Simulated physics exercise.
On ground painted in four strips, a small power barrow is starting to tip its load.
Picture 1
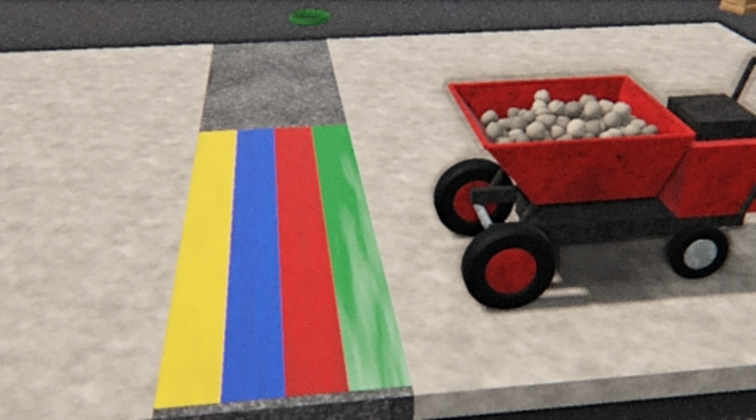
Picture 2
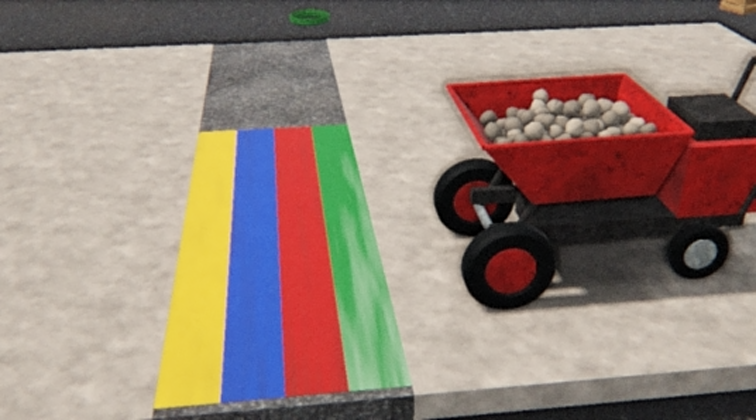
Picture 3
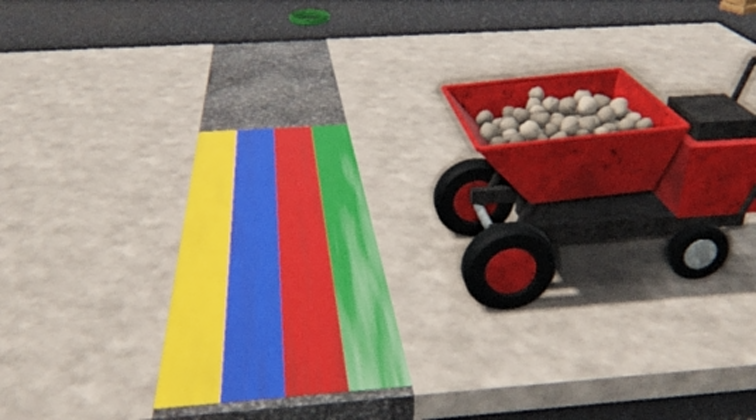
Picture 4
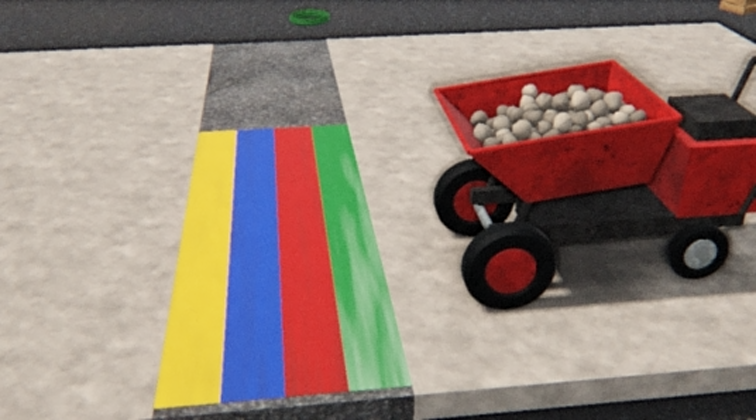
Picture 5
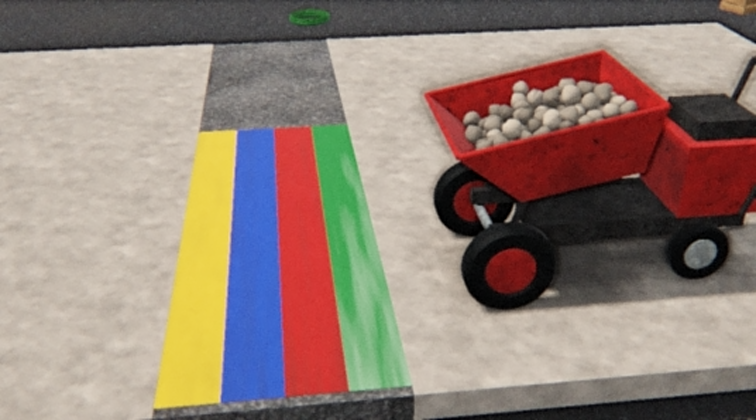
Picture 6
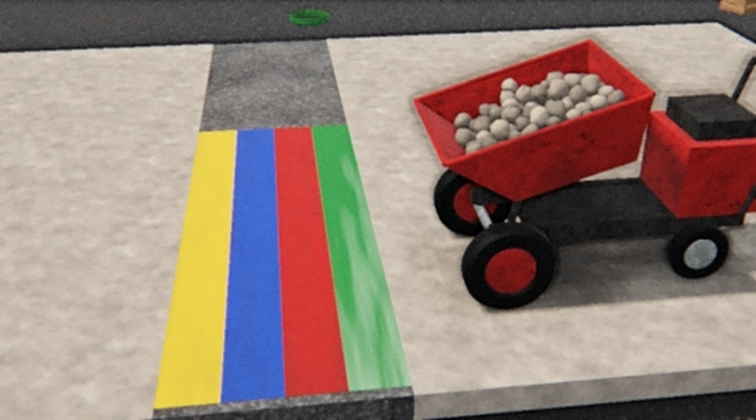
A red power barrow gradually tilts its skip of pebbles leftward beside four coloured ground strips.
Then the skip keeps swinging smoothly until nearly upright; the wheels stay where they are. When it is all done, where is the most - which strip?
On the red strip.
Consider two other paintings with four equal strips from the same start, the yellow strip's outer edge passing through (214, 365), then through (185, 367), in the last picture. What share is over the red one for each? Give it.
30 per cent, then 30 per cent, roughly.
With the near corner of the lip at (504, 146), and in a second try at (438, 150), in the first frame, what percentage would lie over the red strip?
Estimates, in order: 30 % then 30 %.
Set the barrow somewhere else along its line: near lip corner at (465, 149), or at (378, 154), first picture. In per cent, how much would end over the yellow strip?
I'd put it at around 20 percent the first time and 40 percent the second.
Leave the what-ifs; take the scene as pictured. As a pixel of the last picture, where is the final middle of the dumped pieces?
Somewhere around (288, 273) in the final view.
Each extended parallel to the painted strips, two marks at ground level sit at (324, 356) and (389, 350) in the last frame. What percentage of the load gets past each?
Around 70 in a hundred for the first, 100 in a hundred for the second.
Just after the last frame, skip tipped steeply; every one in the skip.
A moment on, skip tipped right over; the larger part in the skip; about a tenth over the green strip; about a tenth over the red strip; just a few falling.
Further on, skip tipped right over; about a tenth in the skip; about a tenth over the green strip; roughly a third over the red strip; roughly a quarter over the blue strip; about a tenth over the yellow strip; just a few off the paint.
When it is over, skip tipped right over; just a few in the skip; roughly a quarter over the green strip; roughly a third over the red strip; roughly a quarter over the blue strip; about a tenth over the yellow strip; about a tenth off the paint.
